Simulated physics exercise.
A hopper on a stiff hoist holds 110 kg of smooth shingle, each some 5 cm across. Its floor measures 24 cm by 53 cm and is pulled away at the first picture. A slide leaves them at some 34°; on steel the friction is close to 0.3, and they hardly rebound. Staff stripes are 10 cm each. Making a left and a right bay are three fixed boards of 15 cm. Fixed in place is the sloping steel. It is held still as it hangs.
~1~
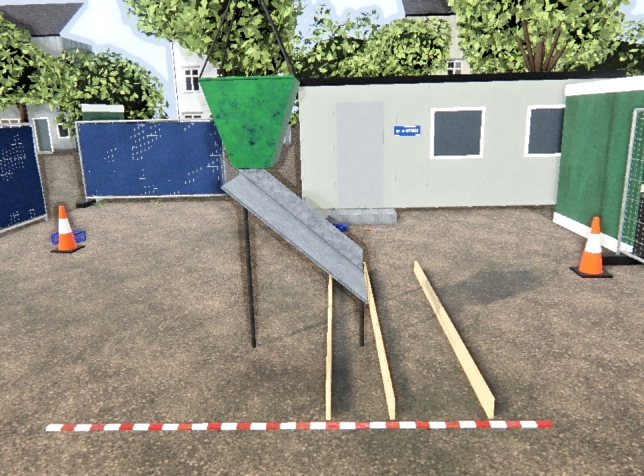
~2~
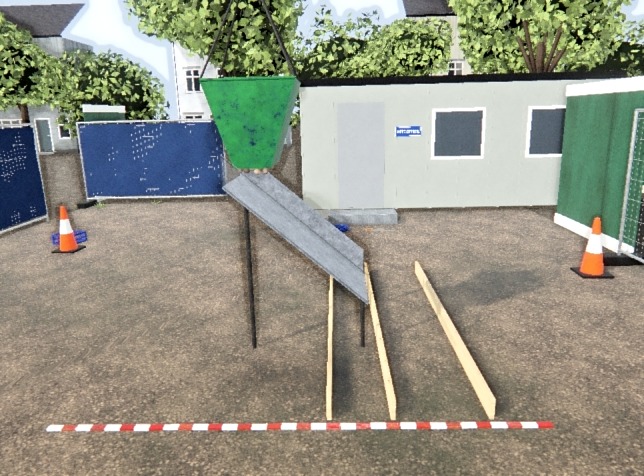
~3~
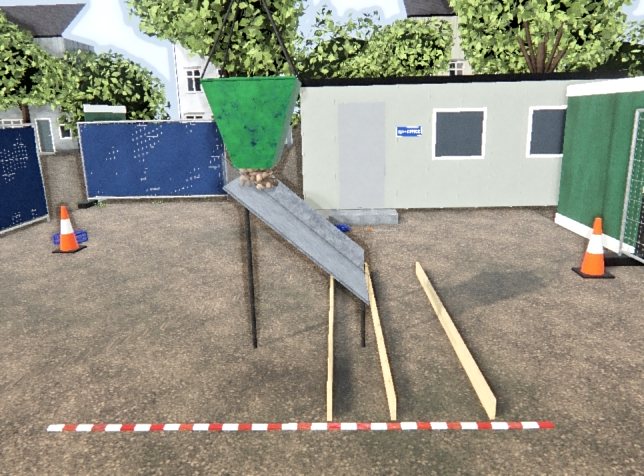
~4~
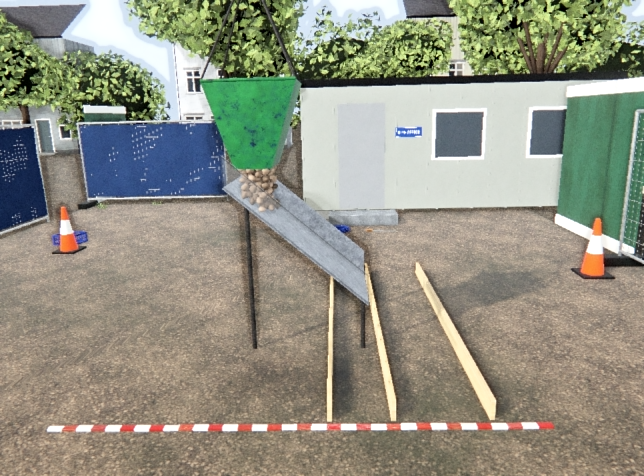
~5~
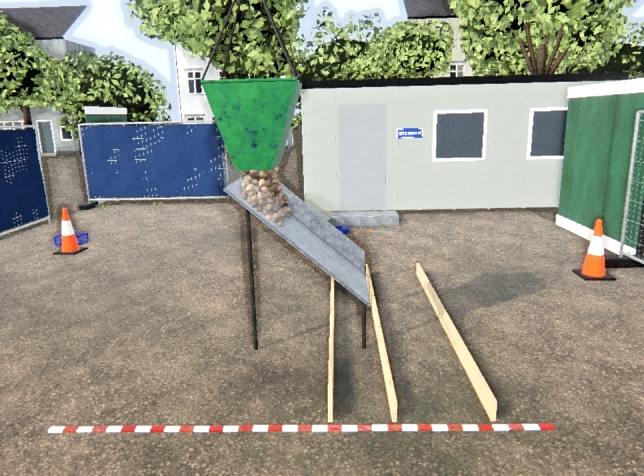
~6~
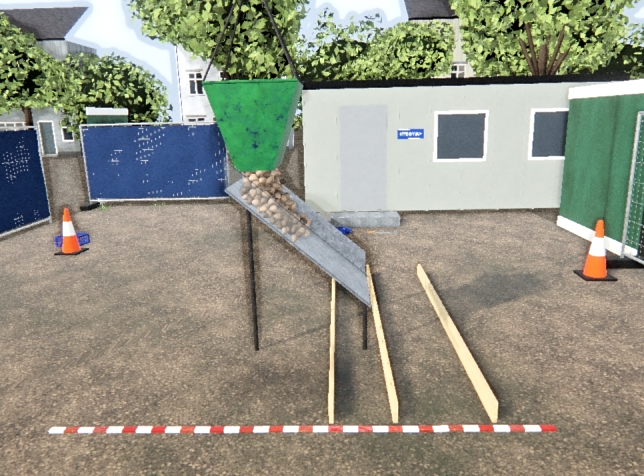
We see a green hopper hanging still above a sloping grey chute in a fenced yard, as brown, rounded lumps emerge from its base and slide down the chute toward the right in a steadily lengthening stream.
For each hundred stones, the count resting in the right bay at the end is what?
It is about 96.
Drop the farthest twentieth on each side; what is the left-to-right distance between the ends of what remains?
Spread, left to right, approx 50 cm.
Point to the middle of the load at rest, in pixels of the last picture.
I'd point to somewhere near (444, 370).
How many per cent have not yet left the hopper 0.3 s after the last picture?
Some 0 per cent is still held.
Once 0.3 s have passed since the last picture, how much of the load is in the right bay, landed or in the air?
Something like 5 percent.
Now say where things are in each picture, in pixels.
The outlet is at (251, 161); nothing has dropped yet, in the first picture.
The outlet is at (252, 161); 5 % is out, in the second picture.
Outlet at (253, 161), the stream shows down to (267, 183); 86 % still inside, in the third picture.
Outlet at (252, 162), the stream shows down to (270, 205); 74 % still inside, in the fourth picture.
Outlet at (253, 163), the stream shows down to (284, 217); 61 % still inside, in the fifth picture.
Outlet at (254, 164), the stream shows down to (301, 231); 48 % still inside, in the sixth picture.
Then, 0.3 s after the last picture, 0 % in the hopper, 85 % on the steel, 8 % falling or lying in the left bay, 6 % falling or lying in the right bay; the stones farthest right are at (416, 331).
Then, 0.7 s after the last picture, 0 % in the hopper, 21 % on the steel, 8 % falling or lying in the left bay, 71 % falling or lying in the right bay; the stones farthest right are at (463, 356).
Then, 1.3 s after the last picture, 0 % in the hopper, 96 % falling or lying in the right bay, 4 % falling or lying right of the bays; the stones farthest right are at (526, 370).
Then, 2.2 s after the last picture, 0 % in the hopper, 96 % falling or lying in the right bay, 4 % falling or lying right of the bays; the stones farthest right are at (540, 366).
Then, 4.1 s after the last picture, 0 % in the hopper, 96 % in the right bay, 4 % right of the bays; the stones farthest right are at (540, 366).
